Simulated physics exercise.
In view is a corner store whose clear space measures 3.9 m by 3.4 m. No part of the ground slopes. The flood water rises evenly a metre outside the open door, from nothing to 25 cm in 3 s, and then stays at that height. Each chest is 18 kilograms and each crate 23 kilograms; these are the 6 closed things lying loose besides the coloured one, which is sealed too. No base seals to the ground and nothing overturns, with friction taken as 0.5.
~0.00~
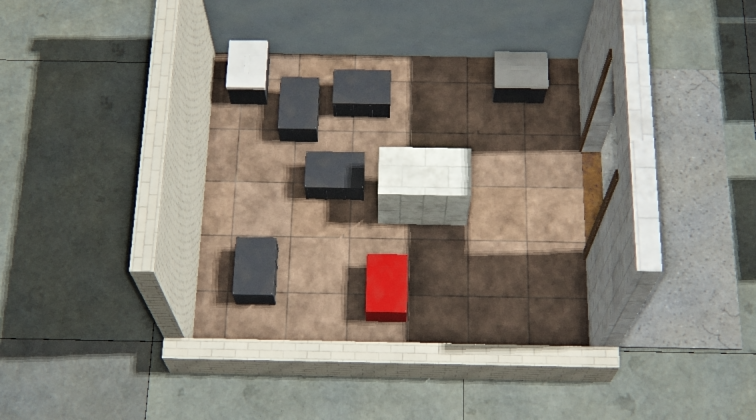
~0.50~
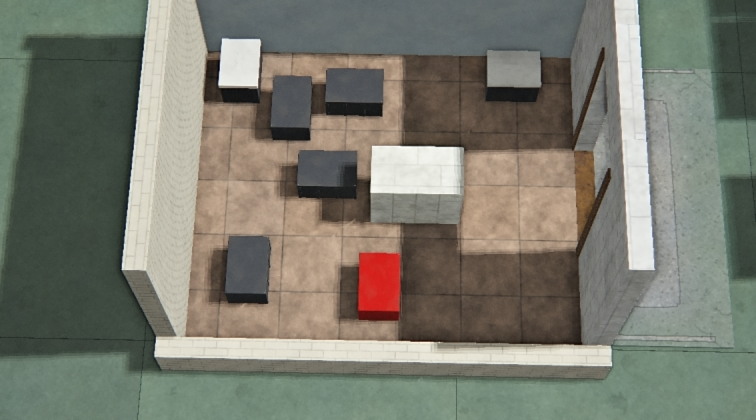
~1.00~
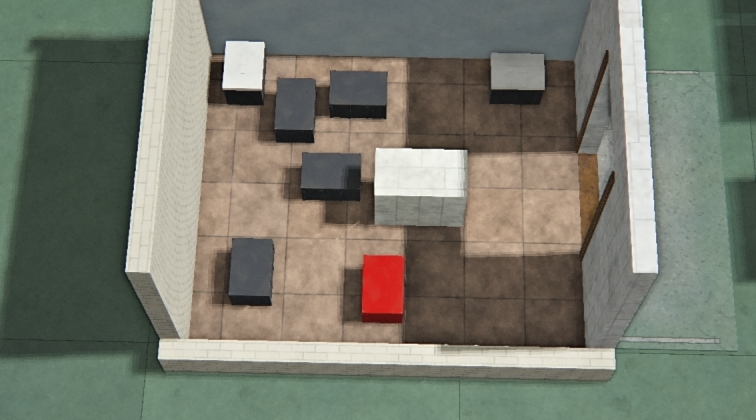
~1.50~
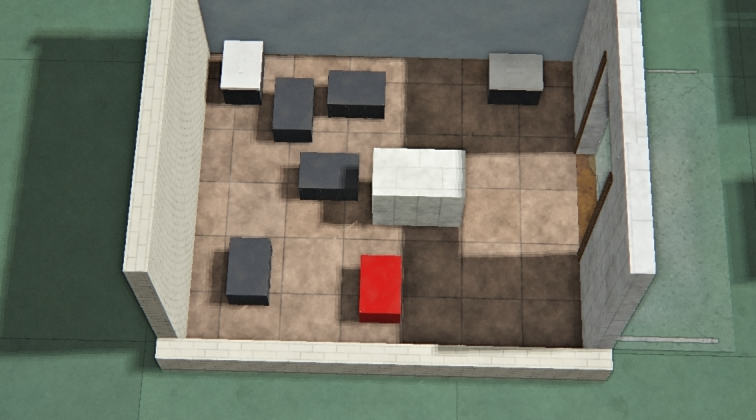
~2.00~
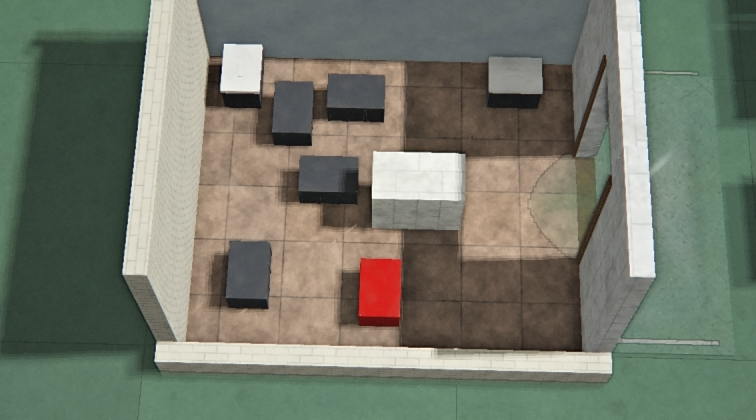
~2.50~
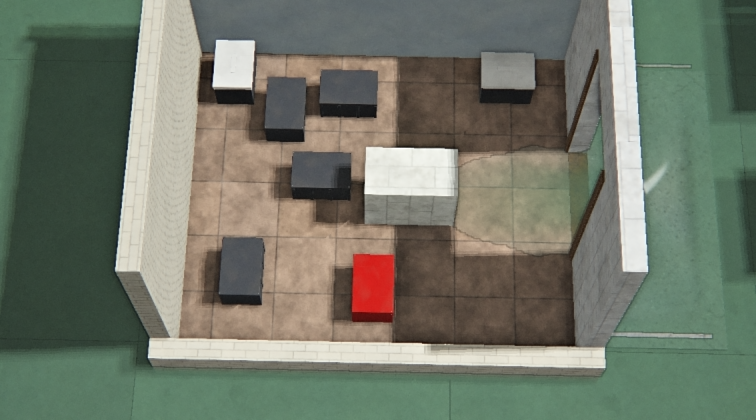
The video shows a roofless room from above, holding a red crate among gray, black and white boxes that stay still, while a thin sheet of water spreads in through the open doorway on the right.
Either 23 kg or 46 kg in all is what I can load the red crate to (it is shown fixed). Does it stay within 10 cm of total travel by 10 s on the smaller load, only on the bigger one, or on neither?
Only the heavier mass succeeds.
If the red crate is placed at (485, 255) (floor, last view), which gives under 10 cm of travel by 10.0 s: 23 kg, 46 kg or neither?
Here both come up short.
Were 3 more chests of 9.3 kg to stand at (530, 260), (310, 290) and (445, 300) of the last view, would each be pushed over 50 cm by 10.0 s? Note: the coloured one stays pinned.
Note, in sequence: Exceeded, not exceeded, exceeded.
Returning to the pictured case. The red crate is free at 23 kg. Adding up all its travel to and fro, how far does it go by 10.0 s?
Some 120 centimetres of travel in total.
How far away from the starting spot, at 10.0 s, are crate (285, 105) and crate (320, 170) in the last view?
In turn: 140 cm, 40 cm.
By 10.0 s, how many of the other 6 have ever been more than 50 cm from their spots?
That comes to 4.
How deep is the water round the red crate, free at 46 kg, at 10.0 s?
Something like 17 centimetres.
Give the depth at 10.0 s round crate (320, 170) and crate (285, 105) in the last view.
Some 10 cm at the first, some 17 cm at the second.
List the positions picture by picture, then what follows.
The first frame shows the red crate at (387, 283), on the bottom; 0.0 m2 under water; 0 of 7 have shifted.
The second frame shows the red crate at (379, 282) rests on the ground; water covers 0.0 m2; 0 of 7 have shifted.
The third frame shows the red crate at (383, 284) rests on the ground; water covers 0.0 m2; 0 of 7 have shifted.
The fourth frame shows the red crate at (381, 284) rests on the ground; water covers 0.0 m2; 0 of 7 have shifted.
The fifth frame shows the red crate at (380, 287) rests on the ground; water covers 0.4 m2; 0 of 7 have shifted.
The sixth frame shows the red crate at (373, 283) rests on the ground; water covers 1.2 m2; 0 of 7 have shifted.
After 3.5 s the red crate would be 0 cm from its start with 23 kg and 0 cm from its start with 46 kg; 2 cm of water round it then.
After 4.5 s the red crate would be 8 cm from its start with 23 kg and 0 cm from its start with 46 kg; 6 cm of water round it then.
After 7.0 s the red crate would be 58 cm from its start with 23 kg and 0 cm from its start with 46 kg; 8 cm of water round it then.
After 10.0 s the red crate would be 82 cm from its start with 23 kg and 2 cm from its start with 46 kg; 17 cm of water round it then.
